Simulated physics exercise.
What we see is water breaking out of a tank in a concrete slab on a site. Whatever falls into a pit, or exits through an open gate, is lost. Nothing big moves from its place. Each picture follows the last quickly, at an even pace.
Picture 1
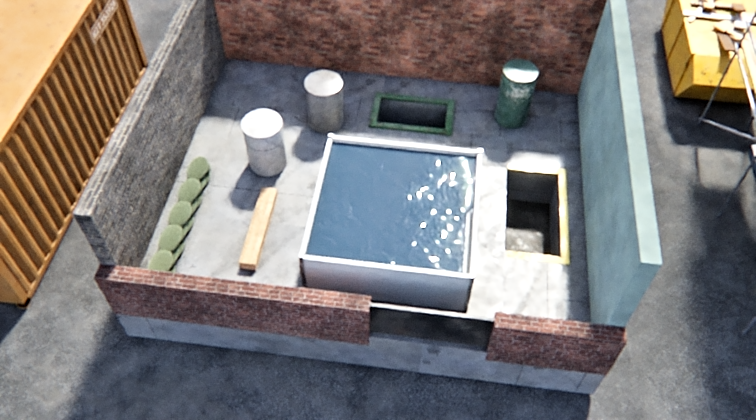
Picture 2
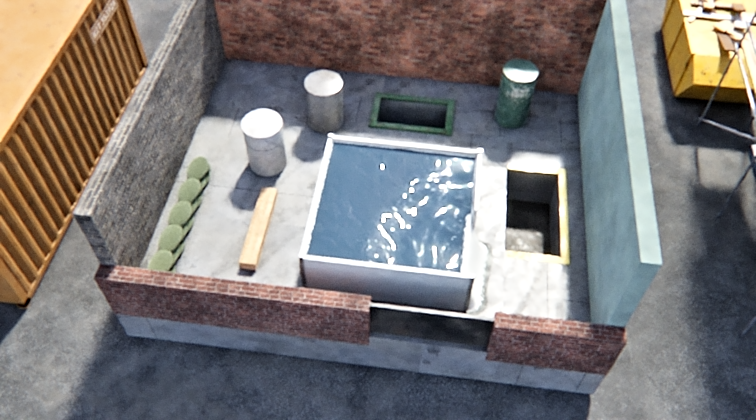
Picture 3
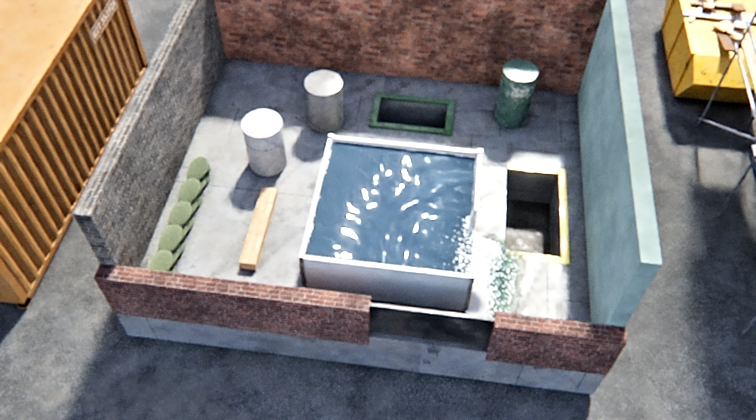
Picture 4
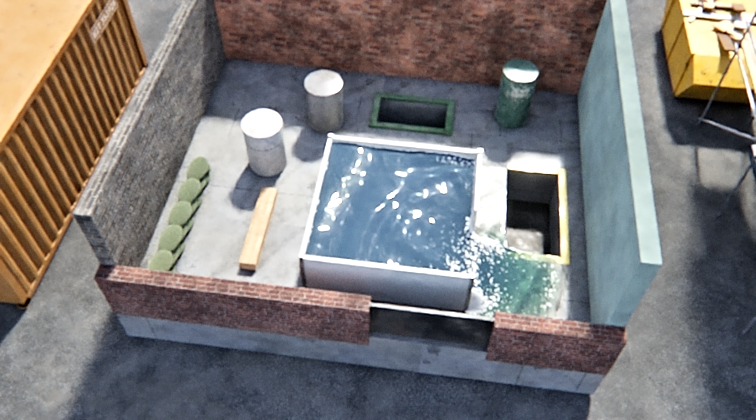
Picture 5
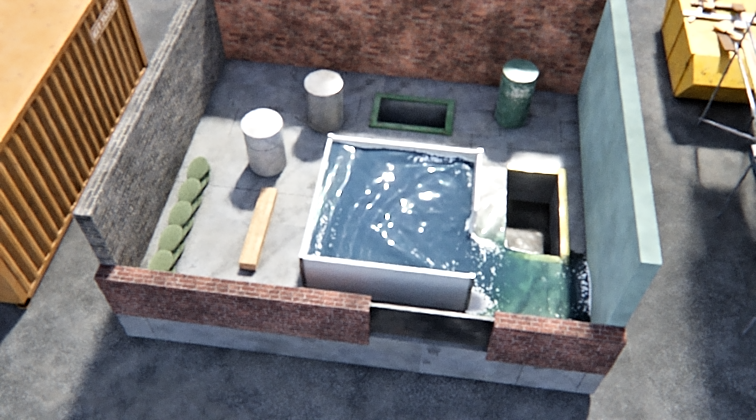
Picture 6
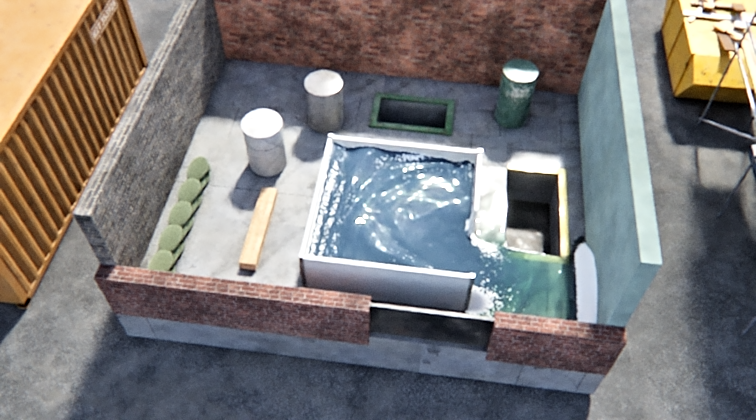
Water bursting from the right side of a raised square tank, surface churning, and spreading across the concrete floor to the right-hand wall.
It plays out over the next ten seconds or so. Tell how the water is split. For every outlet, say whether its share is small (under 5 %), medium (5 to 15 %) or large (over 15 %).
Result - gate: Small; yellow pit: Large; green pit: Small.
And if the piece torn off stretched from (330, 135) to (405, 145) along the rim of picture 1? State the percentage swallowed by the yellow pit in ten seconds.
I'd estimate the yellow pit takes around 8 percent.
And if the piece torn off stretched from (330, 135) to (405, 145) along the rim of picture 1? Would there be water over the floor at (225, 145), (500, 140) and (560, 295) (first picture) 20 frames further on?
So the first one is drenched, the next drenched, and the last left untouched.
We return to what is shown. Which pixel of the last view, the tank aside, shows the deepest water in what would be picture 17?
It should be close to (580, 337).
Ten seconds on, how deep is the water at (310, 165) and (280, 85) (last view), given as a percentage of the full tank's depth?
4 and 8 %, in that order.
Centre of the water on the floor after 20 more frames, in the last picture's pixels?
Near (436, 252).
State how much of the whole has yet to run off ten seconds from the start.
Some 40 per cent has not gone.
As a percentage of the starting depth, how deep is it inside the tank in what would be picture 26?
44 percent or so.
A moment on, water covers 15 % of the floor; the gate 0 %, the yellow pit 4 %, the green pit 0 %.
Next, water covers 20 % of the floor; the gate 0 %, the yellow pit 12 %, the green pit 0 %.
Then, water covers 30 % of the floor; the gate 0 %, the yellow pit 28 %, the green pit 0 %.
Later, water covers 55 % of the floor; the gate 0 %, the yellow pit 45 %, the green pit 0 %.
In the end, water covers 80 % of the floor; the gate 0 %, the yellow pit 60 %, the green pit 0 %.
